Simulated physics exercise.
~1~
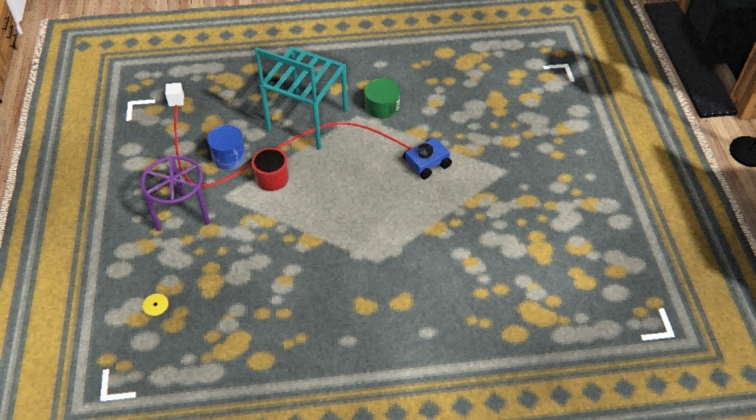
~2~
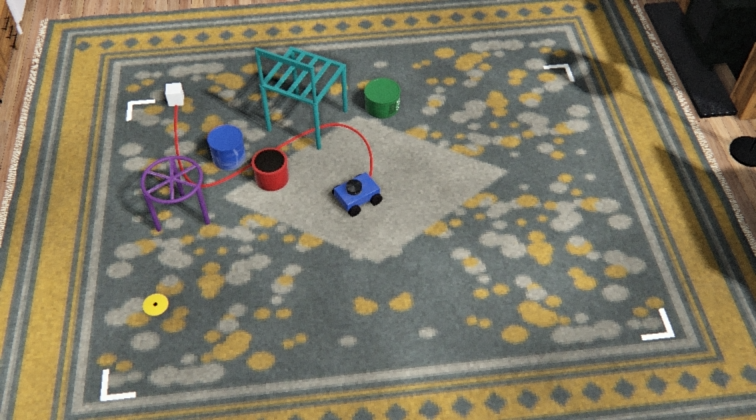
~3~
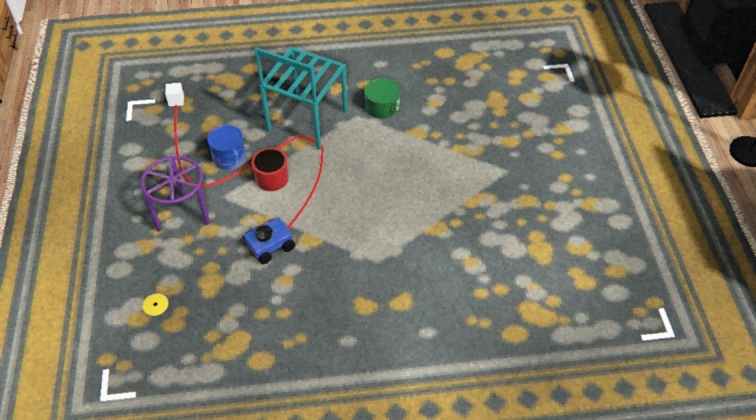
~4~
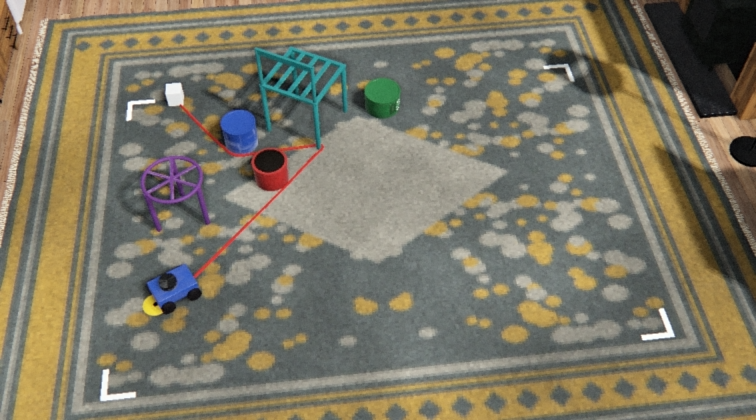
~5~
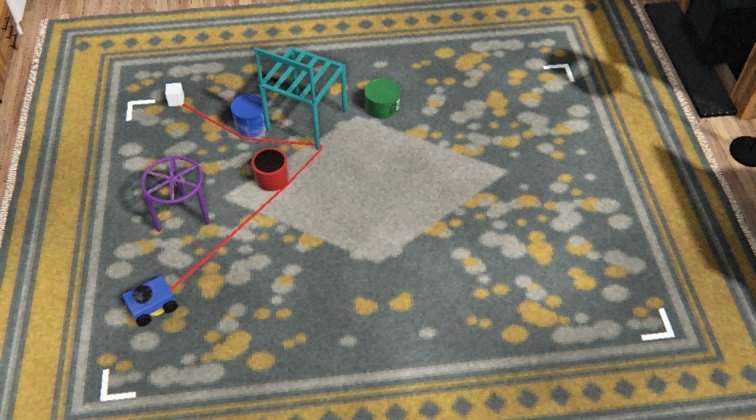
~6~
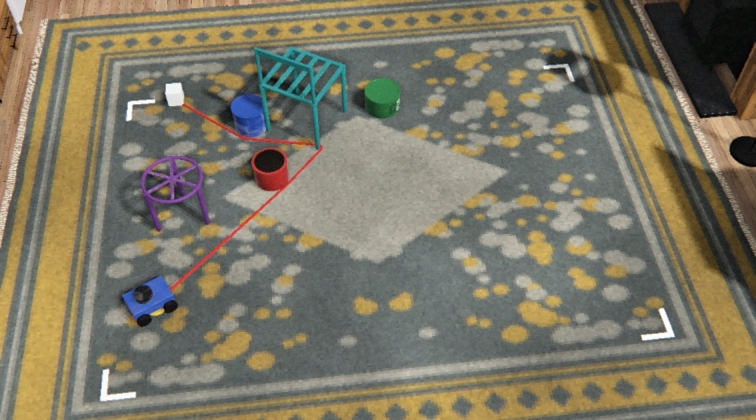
A little blue cart trailing a thin red lead sits right of centre on a patterned grey and yellow living-room rug, seen from above. The lead winds back past a teal chair, red pot, blue bucket and purple stool to a white block at the upper left, with a green bin behind. The cart rolls left and down across the pale diamond, then past the red pot. As it reaches the yellow disc at the lower left, the lead pulls taut and drags the blue bucket right and up. The cart stops over the disc, the bucket resting by the chair and the lead still attached to the block.
